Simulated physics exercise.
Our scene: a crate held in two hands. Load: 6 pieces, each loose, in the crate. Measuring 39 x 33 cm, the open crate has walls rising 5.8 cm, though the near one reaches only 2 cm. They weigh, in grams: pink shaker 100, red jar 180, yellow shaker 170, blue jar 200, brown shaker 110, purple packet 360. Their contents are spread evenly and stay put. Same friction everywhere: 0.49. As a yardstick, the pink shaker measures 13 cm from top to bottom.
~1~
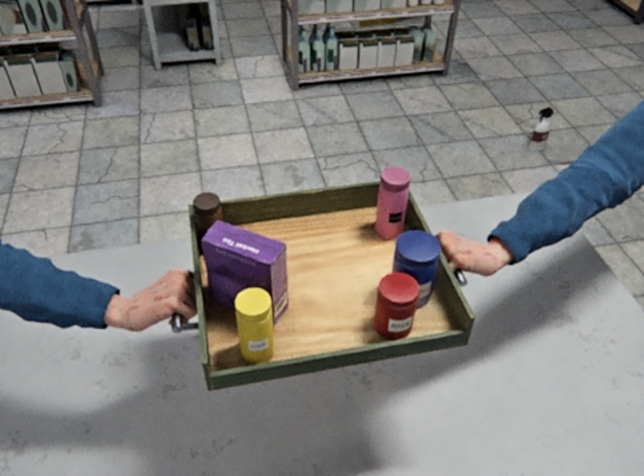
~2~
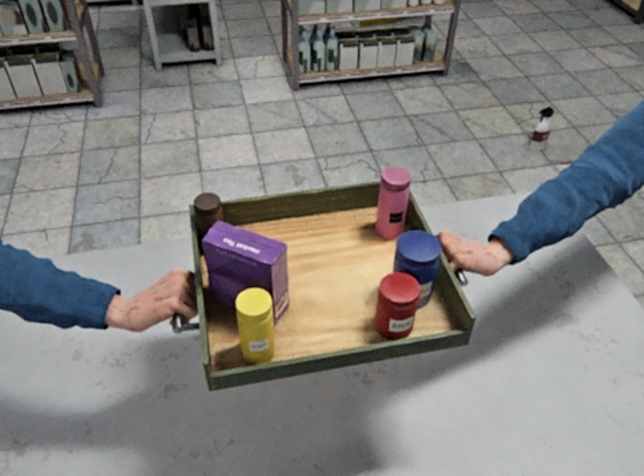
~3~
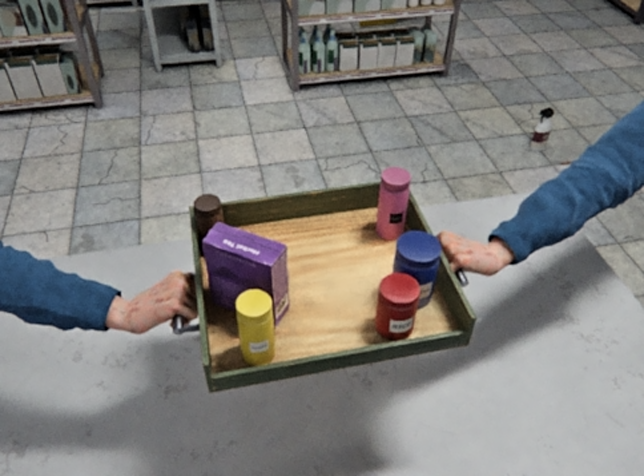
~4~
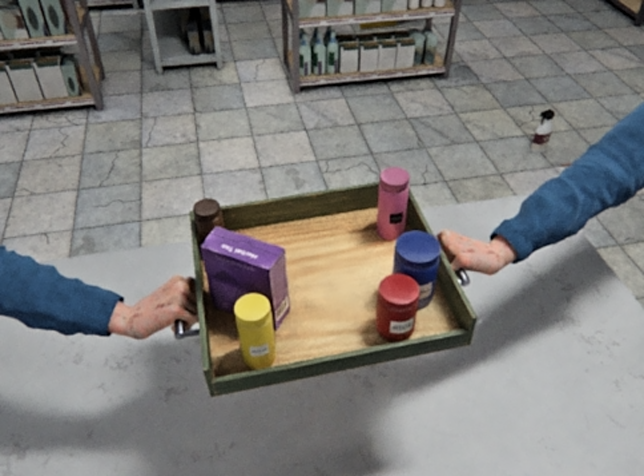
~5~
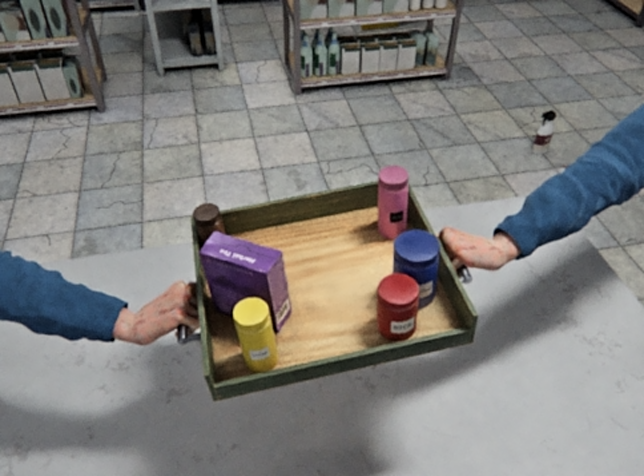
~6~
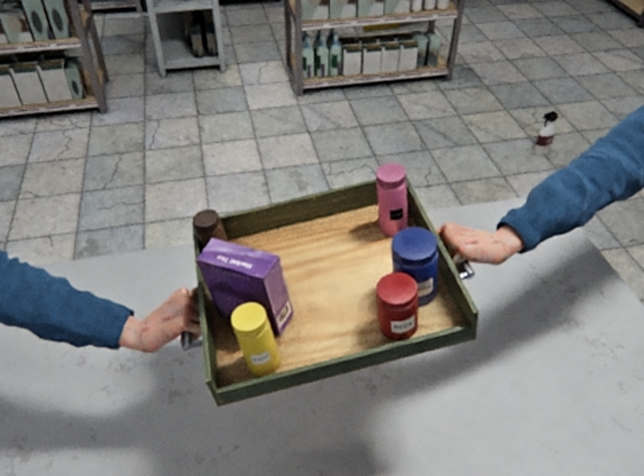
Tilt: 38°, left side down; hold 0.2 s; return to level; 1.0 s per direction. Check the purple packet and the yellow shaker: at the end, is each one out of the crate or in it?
At the end the purple packet is in the crate, the yellow shaker is in the crate.
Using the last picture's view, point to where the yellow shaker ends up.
It settles at around (228, 342).
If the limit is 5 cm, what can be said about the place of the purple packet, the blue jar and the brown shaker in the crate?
First, the purple packet stays in its position; second, the blue jar is moved away; third, the brown shaker stays in its position.
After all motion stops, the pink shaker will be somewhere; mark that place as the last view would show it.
Rest position, about (242, 265) px.
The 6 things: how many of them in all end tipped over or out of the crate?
Altogether, 1.
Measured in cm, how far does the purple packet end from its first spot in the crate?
Displacement: Approx. 1 cm.
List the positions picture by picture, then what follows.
In the first picture, crate level; purple packet (247, 274); yellow shaker (256, 327).
In the second picture, crate level; blue jar (414, 270); brown shaker (211, 224).
In the third picture, crate level; pink shaker (393, 204); red jar (397, 307).
In the fourth picture, crate tipped 2°, left side down; blue jar (415, 271); brown shaker (211, 229).
In the fifth picture, crate tipped 4°, left side down; pink shaker (393, 203); red jar (397, 308).
In the sixth picture, crate tipped 8°, left side down; purple packet (247, 288); yellow shaker (257, 341).
Then, 0.50 s past the last view, crate tipped 36°, left side down; yellow shaker tipped 41° against what carries it near (233, 379); pink shaker tipped 50° against what carries it; blue jar shifted 2 cm.
Then, 0.70 s past the last view, crate tipped 38°, left side down; yellow shaker tipped 38° against what carries it near (236, 382); pink shaker on its side; red jar tipped 3° against what carries it.
Then, 1.00 s past the last view, crate tipped 37°, left side down; yellow shaker shifted 5 cm near (235, 386); pink shaker on its side; red jar shifted 21 cm.
Finally, on their side or leaning hard in the crate, pink shaker; not toppled but over 5 cm from the start, red jar and blue jar; the other 3 still in place (within 5 cm). In the last view, purple packet near (245, 282), yellow shaker near (228, 342).
